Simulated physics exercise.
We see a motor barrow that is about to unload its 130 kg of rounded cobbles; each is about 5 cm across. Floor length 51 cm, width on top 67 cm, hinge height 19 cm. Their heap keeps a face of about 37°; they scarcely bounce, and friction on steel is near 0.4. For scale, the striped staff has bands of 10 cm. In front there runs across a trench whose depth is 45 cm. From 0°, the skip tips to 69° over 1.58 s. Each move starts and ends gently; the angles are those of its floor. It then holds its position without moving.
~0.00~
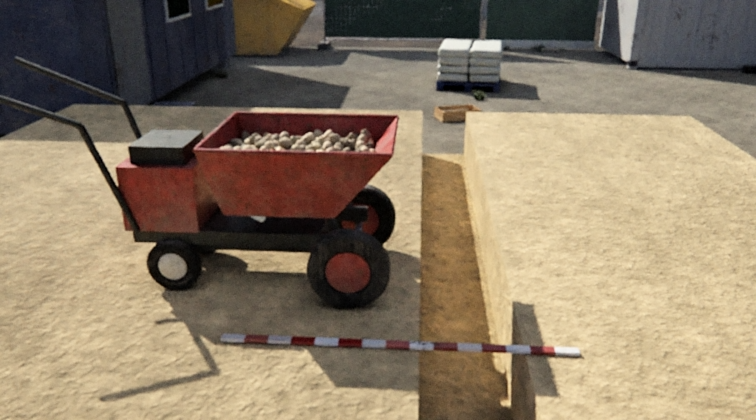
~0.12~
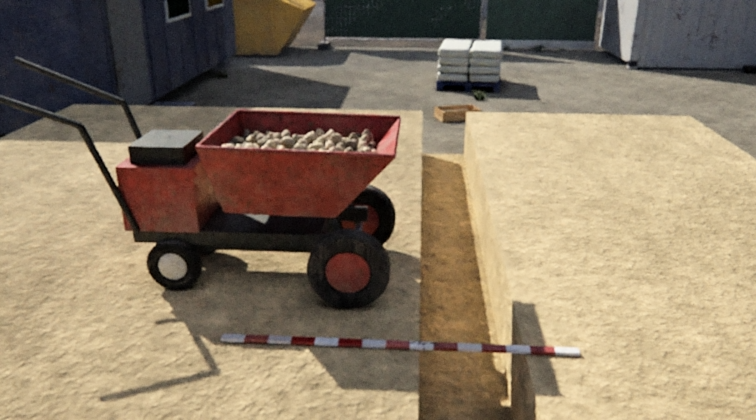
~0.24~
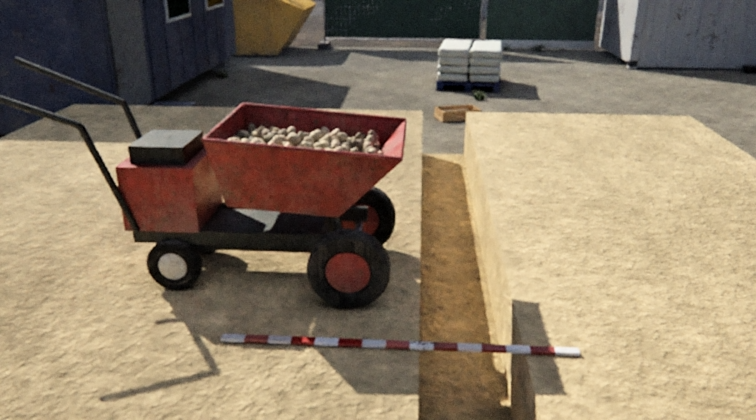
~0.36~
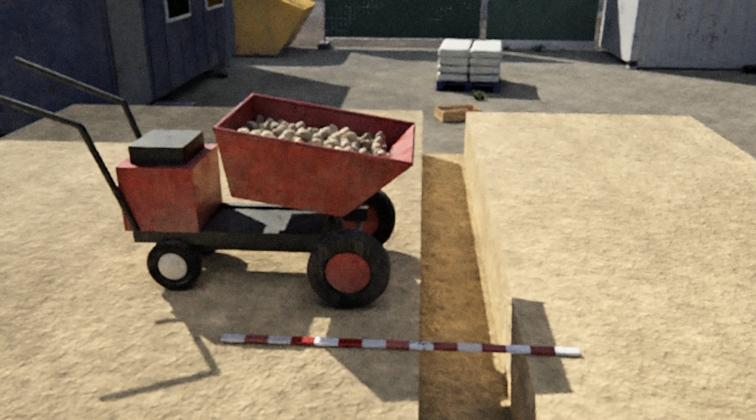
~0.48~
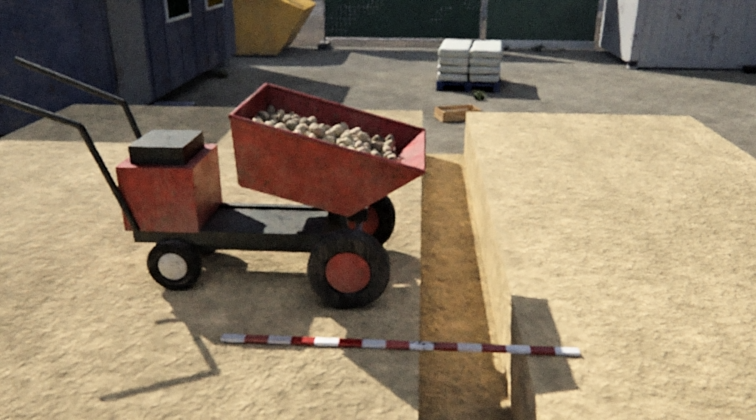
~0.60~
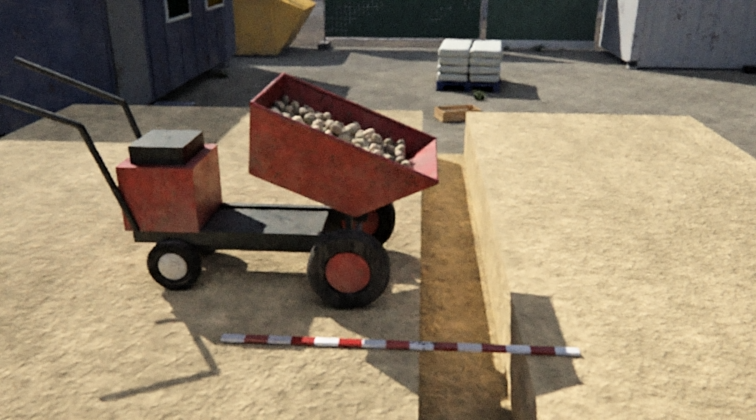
The red skip of a motor barrow tilting steadily toward the right, its rounded stones still inside, beside a narrow trench.
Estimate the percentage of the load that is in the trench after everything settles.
Roughly 56 per cent of the load.
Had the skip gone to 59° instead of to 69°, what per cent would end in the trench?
It comes out at about 50 percent.
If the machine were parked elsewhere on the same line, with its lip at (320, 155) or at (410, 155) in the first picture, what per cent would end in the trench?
Estimates: 100 % then 40 %.
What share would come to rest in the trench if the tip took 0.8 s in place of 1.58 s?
Then some 45 per cent would.
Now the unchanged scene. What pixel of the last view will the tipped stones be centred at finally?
Centre estimate: Around (498, 337).
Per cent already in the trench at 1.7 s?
About 15 per cent by then.
After 1.2 s the floor is at 58°; 100 % in the skip; the foremost stones are at (474, 220).
After 1.7 s the floor is at 69°; 58 % in the skip, 17 % in the trench, 24 % past the trench; the foremost stones are at (594, 295).
After 2.0 s the floor is at 69°; 28 % in the skip, 29 % in the trench, 43 % past the trench; the foremost stones are at (675, 301).
After 4.0 s the floor is at 69°; 0 % in the skip, 56 % in the trench, 44 % past the trench; the foremost stones are at (729, 315).
